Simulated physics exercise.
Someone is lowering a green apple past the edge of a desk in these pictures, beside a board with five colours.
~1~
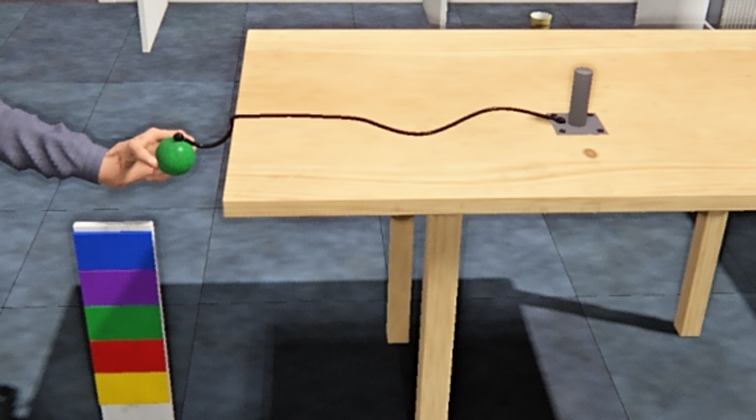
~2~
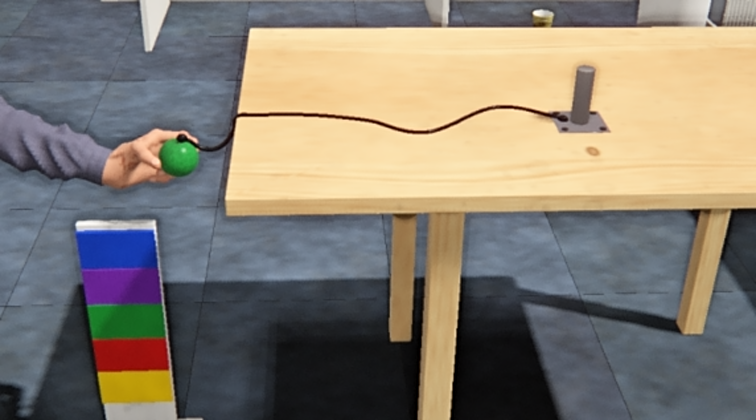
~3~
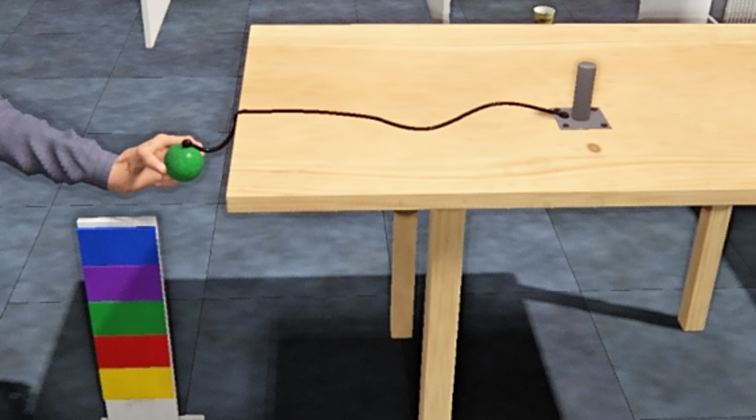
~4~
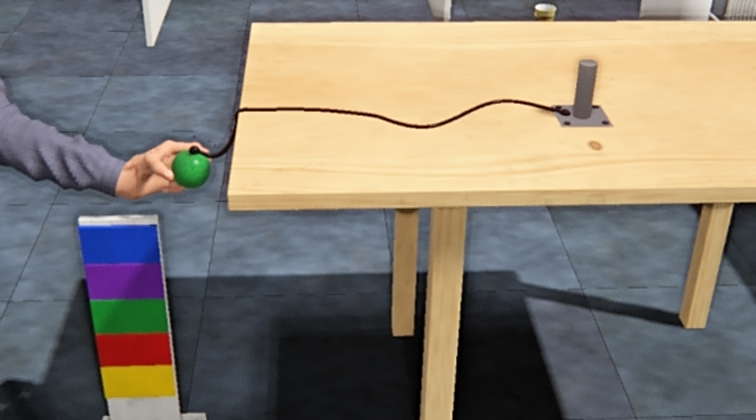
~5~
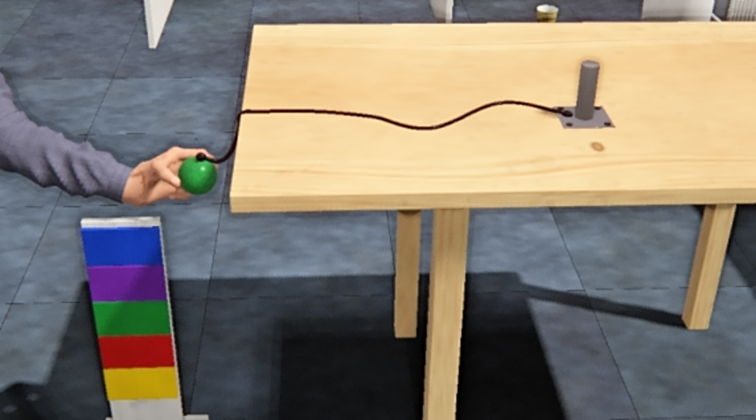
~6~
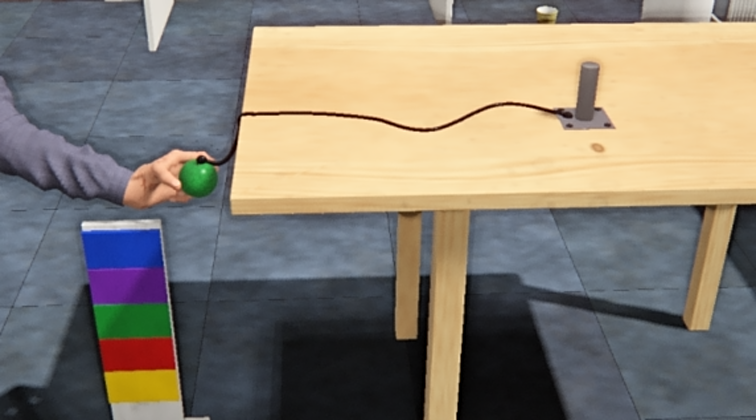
A hand held a green ball tied to a black cord that ran across a wooden table to a metal post, and slowly moved it slightly down and right above a board with coloured bands.
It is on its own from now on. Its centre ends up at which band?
At the blue one.
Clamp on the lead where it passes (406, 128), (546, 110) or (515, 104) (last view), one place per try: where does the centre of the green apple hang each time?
Going try by try, I'd put it close to (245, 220), then (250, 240), and finally (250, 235).
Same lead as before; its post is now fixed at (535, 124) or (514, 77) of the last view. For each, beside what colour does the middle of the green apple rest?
Try one - purple; try two - purple.
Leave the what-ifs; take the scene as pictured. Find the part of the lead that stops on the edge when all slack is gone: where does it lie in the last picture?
You'll find it somewhere around (283, 114).
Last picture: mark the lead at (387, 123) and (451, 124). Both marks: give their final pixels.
(350, 121) for the first, (422, 120) for the second.
A little later, apple near (259, 247); level with blue.
Next, apple near (232, 250); level with blue.
When it is over, apple near (249, 251); level with blue. The blue one.
